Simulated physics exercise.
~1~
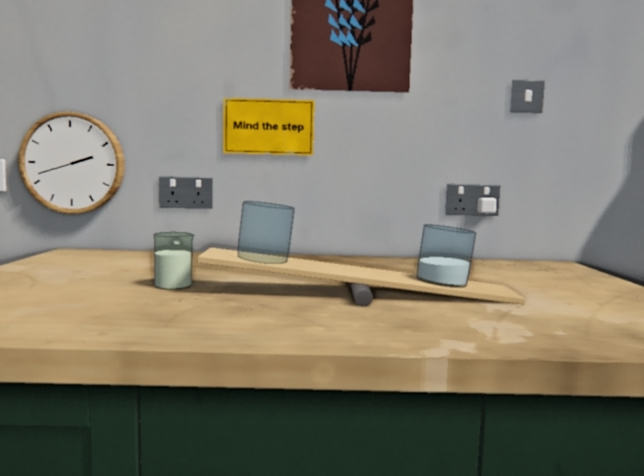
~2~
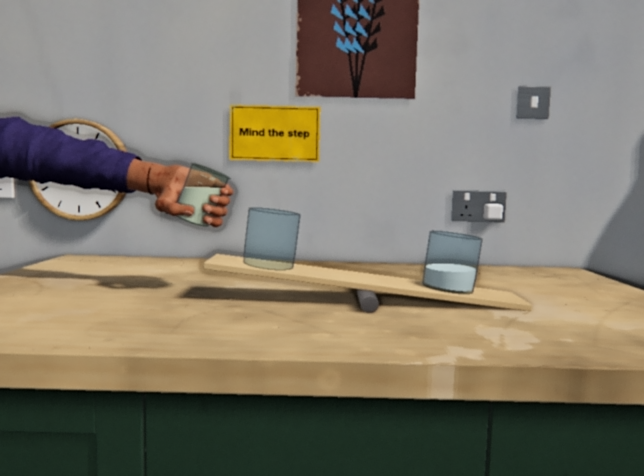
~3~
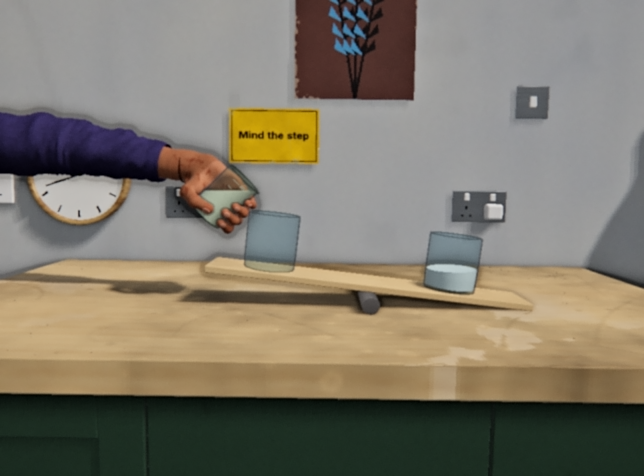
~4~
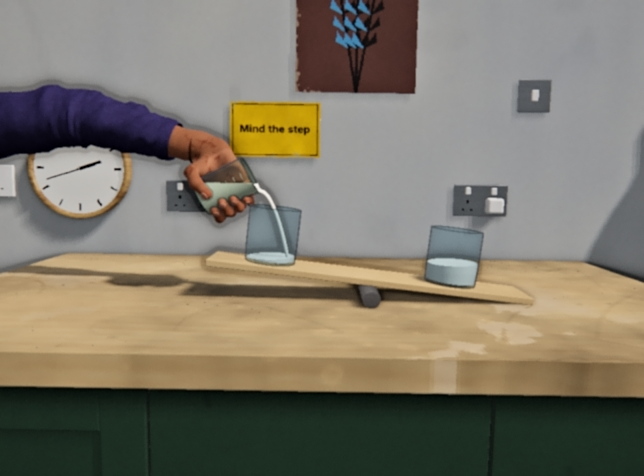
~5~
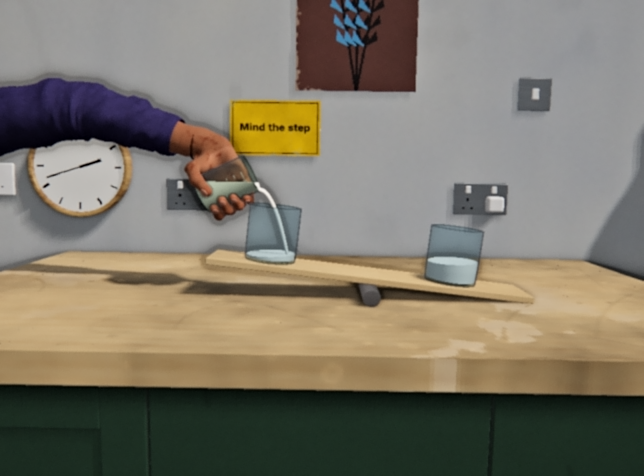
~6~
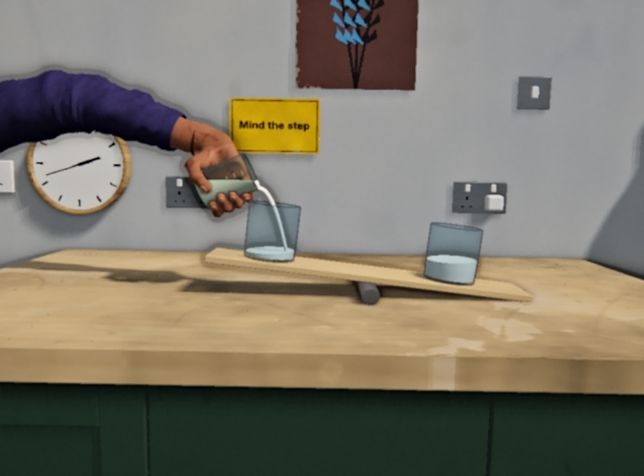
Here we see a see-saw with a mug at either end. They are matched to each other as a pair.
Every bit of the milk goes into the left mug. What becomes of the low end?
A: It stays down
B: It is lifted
The answer is B.
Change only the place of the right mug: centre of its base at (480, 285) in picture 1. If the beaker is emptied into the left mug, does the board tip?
In that case: Holds still.
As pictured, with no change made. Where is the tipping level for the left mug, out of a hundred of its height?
Around 20 per cent of its height.
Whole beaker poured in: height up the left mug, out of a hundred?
I make it 35 per cent.
Next, the left mug is about a quarter full; the board leans as before.
After that, the left mug is about a third full; the board has swung over, and that end is down.
Finally, the left mug is about a third full; the board has swung over, and that end is down.
